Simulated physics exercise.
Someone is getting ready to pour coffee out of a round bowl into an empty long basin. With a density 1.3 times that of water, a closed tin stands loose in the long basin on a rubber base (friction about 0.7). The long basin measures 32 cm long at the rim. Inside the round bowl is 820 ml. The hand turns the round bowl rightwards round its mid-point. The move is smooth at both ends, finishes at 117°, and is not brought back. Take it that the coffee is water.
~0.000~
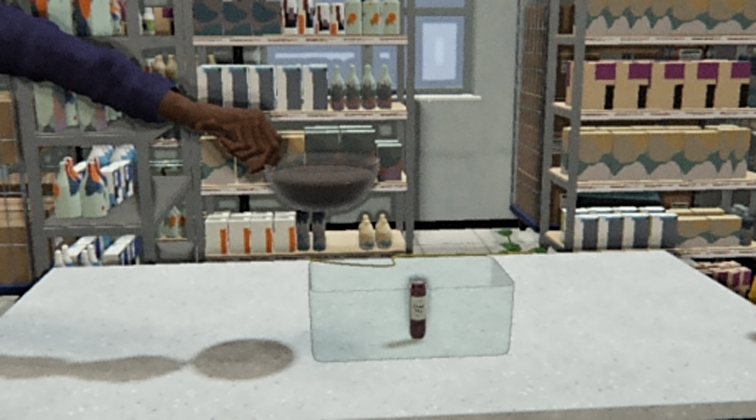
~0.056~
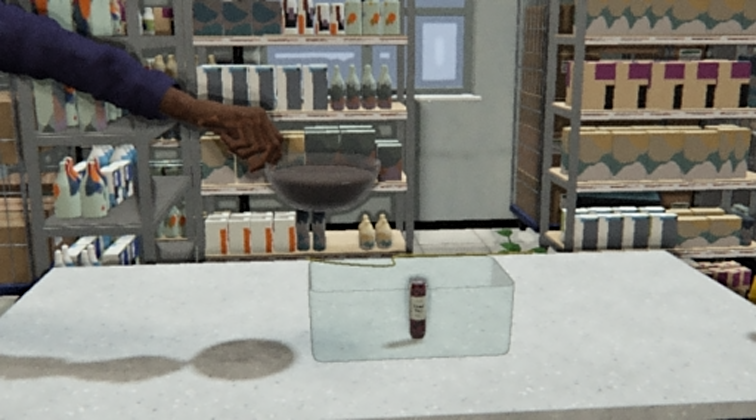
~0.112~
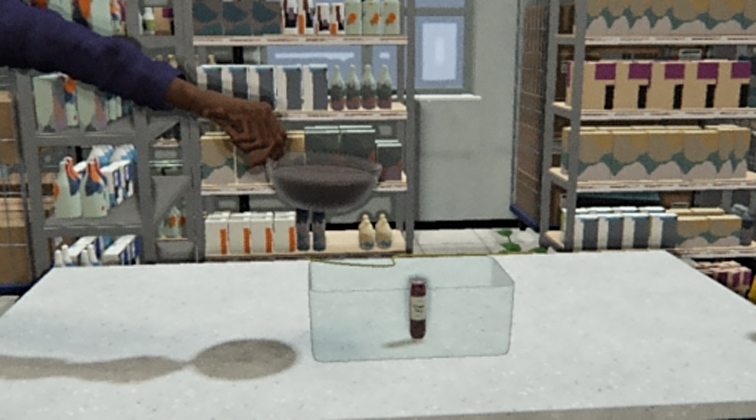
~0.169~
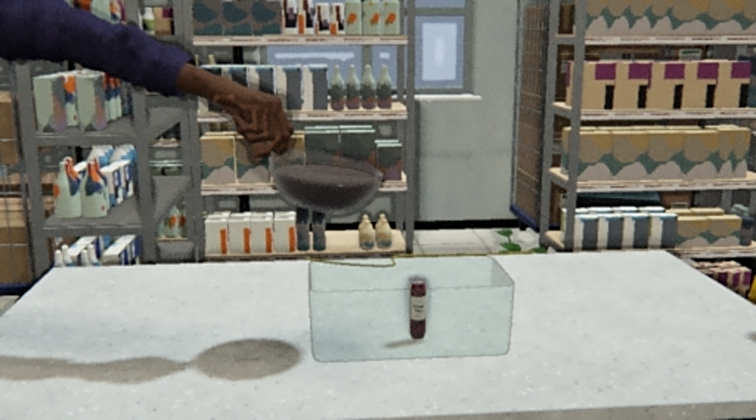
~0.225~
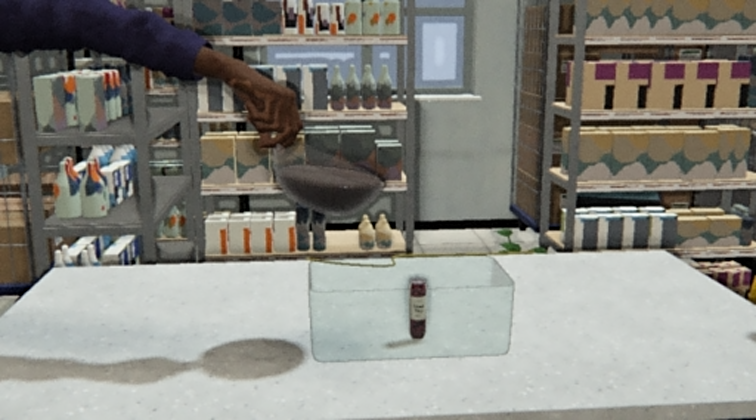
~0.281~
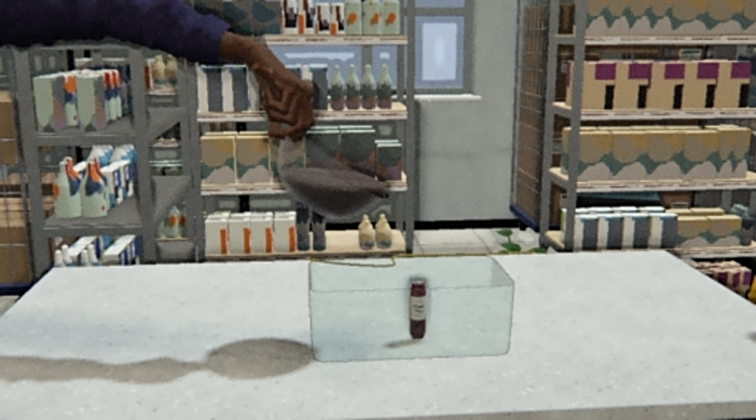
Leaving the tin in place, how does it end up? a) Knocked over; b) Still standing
Option a: Knocked over.
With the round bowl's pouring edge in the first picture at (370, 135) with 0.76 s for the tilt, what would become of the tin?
Then the tin comes down.
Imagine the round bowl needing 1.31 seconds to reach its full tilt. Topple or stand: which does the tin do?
The tin would stay balanced.
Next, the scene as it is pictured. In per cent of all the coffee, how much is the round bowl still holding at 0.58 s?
About 4 per cent.
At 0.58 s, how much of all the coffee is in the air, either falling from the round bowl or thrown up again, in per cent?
It comes to about 26 percent.
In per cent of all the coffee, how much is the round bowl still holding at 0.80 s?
0 %.
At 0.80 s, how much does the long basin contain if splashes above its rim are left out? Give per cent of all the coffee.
Near 98 in a hundred.
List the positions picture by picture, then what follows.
It leans 0°; its right rim is at (379, 161); the coffee meets the walls at (269, 175) and (374, 173); the long basin's rim runs from (309, 277) to (503, 271); the tin's top is at (418, 284), in the first picture.
It leans 2°; its right rim is at (380, 163); the coffee meets the walls at (269, 174) and (374, 174), in the second picture.
It leans 6°; its right rim is at (381, 167); the coffee meets the walls at (271, 172) and (375, 176), in the third picture.
It leans 13°; its right rim is at (382, 175); the coffee meets the walls at (274, 171) and (378, 178), in the fourth picture.
It leans 23°; its right rim is at (382, 185); the coffee meets the walls at (278, 171) and (381, 180), in the fifth picture.
It leans 34°; its right rim is at (380, 196); the coffee meets the walls at (282, 173) and (373, 184); 5 per cent is over the edge, in the sixth picture.
After 0.58 s the tilt is 100° and 4 per cent is still to pour; the tin stands where it began.
After 0.80 s the tilt is 117° and 0 per cent is still to pour; the tin leans 16°.
After 1.02 s the tilt is 117° and 0 per cent is still to pour; the tin lies on its side.
After 1.27 s the tilt is 117° and 0 per cent is still to pour; the tin lies on its side.
In the end the tin lies on its side.
